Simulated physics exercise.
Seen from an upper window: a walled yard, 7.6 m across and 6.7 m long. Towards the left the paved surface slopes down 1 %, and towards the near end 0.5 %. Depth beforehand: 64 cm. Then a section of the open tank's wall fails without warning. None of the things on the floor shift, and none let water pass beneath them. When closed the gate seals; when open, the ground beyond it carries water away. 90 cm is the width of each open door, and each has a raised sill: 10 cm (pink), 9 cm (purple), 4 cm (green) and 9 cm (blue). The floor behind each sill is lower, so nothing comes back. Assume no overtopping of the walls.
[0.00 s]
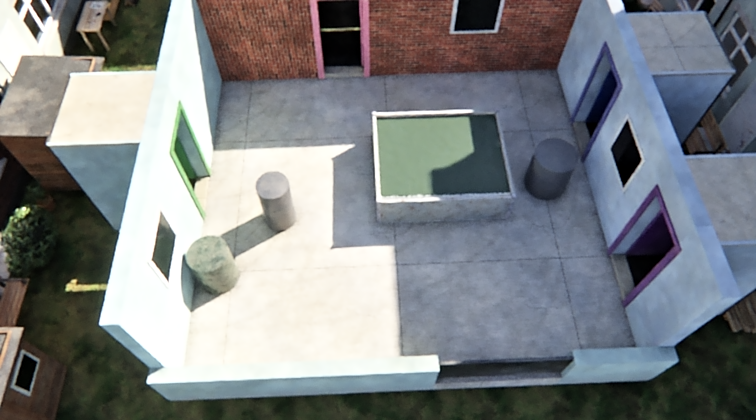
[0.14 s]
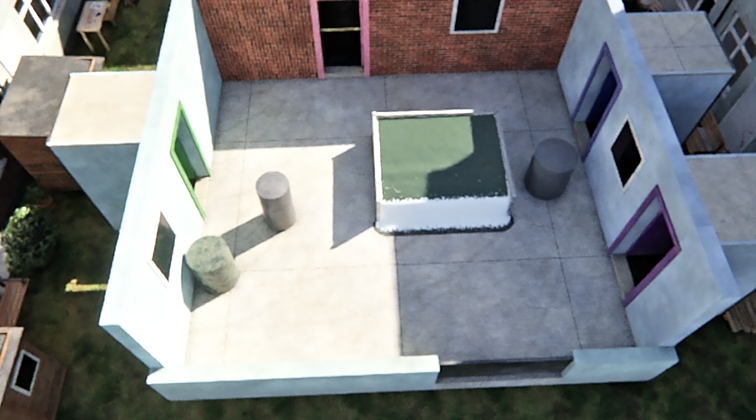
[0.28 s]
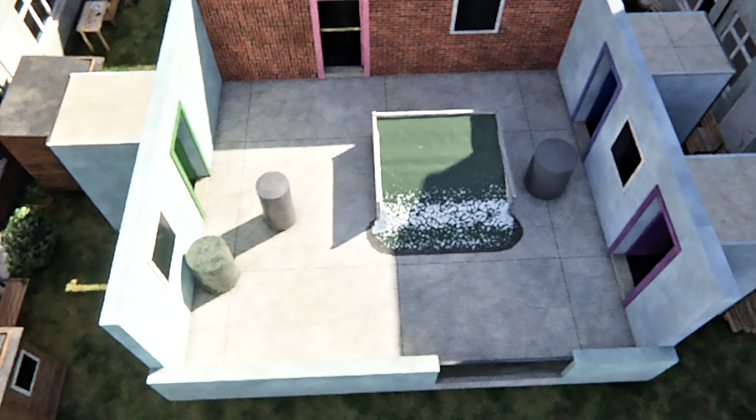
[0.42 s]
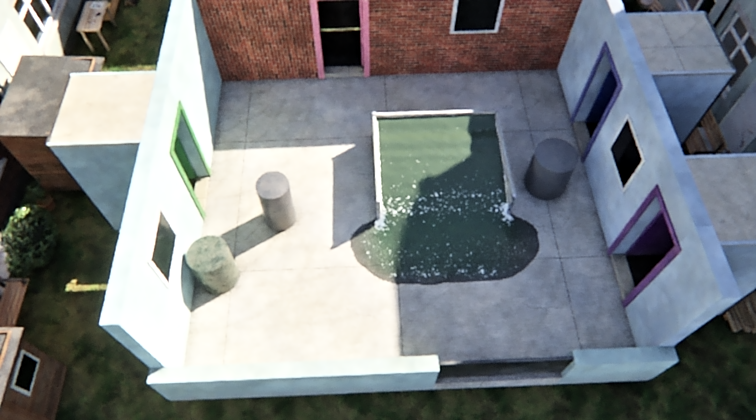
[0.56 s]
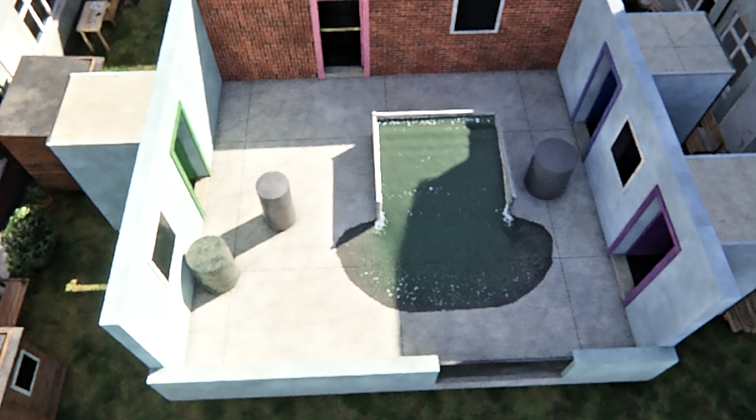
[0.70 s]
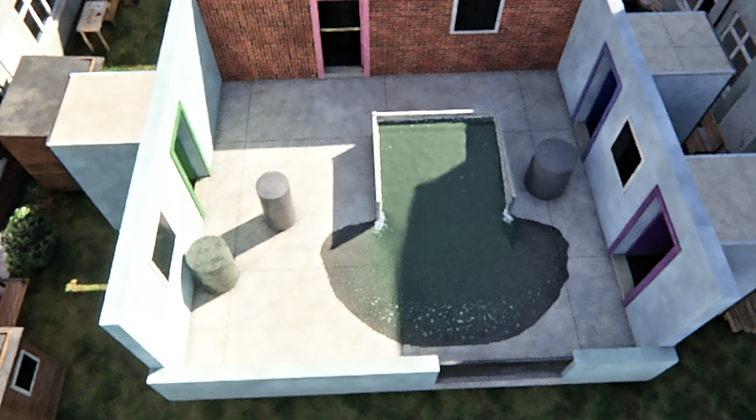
Walled yard seen from above, green water pouring from the near side of an open tank and spreading across the paving.
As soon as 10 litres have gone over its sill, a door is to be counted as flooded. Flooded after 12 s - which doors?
Pink door: The total remains smaller than the cap; purple door: The total grows larger than the cap; green door: The total grows larger than the cap; blue door: The total remains smaller than the cap.
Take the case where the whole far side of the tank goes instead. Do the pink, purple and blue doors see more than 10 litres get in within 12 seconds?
For pink, too much; for purple, too little; for blue, too much.
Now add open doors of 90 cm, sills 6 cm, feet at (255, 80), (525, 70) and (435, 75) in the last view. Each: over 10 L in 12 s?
Per doorway, in order: Sufficient / sufficient / insufficient.
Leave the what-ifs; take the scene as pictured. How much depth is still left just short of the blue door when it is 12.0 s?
Looks like about 3.5 cm at that spot.
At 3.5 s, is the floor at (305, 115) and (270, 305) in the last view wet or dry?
Untouched, soaked.
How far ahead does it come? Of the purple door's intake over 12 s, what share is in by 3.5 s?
About 25 per cent.
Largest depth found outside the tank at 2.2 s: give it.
It gets to some 42 cm.
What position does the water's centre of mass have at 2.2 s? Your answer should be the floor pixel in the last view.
The water's centre sits at about (444, 269).
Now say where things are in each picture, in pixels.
Still water, 64 cm deep, in the open tank at (441, 156), in the first frame.
The front is at (510, 218), 1.3 m from the gap at (444, 212); 0.5 m2 of floor is under water; 64 cm left at the back of the open tank, in the second frame.
Water pours out at (443, 213) and has run 1.4 m, to (517, 234); typically 11 cm deep outside, 64 cm at the open tank's back, in the third frame.
Water pours out at (443, 213) and has run 1.8 m, to (532, 248); typically 10 cm deep outside, 63 cm at the open tank's back, in the fourth frame.
Water pours out at (443, 214) and has run 2.1 m, to (359, 282); typically 8 cm deep outside, 56 cm at the open tank's back, in the fifth frame.
Water pours out at (443, 214) and has run 2.5 m, to (402, 338); typically 7 cm deep outside, 54 cm at the open tank's back, in the sixth frame.
After 1.4 s water covers 30 % of the floor and is deepest (42 cm) near (454, 357); pink door not reached, purple door not reached, green door not reached, blue door not reached.
After 2.2 s water covers 35 % of the floor and is deepest (42 cm) near (628, 360); pink door not reached, purple door 5 cm at the sill, 0 L in, green door not reached, blue door not reached.
After 3.5 s water covers 45 % of the floor and is deepest (45 cm) near (193, 298); pink door not reached, purple door 15 cm at the sill, 9 L in, green door not reached, blue door not reached.
After 7.0 s water covers 80 % of the floor and is deepest (17 cm) near (182, 380); pink door not reached, purple door 7 cm at the sill, 37 L in, green door 10 cm at the sill, 19 L in, blue door 4 cm at the sill, 0 L in.
After 12.0 s water covers 100 % of the floor and is deepest (15 cm) near (224, 138); pink door 8 cm at the sill, 0 L in, purple door 3 cm at the sill, 37 L in, green door 7 cm at the sill, 72 L in, blue door 3 cm at the sill, 0 L in.
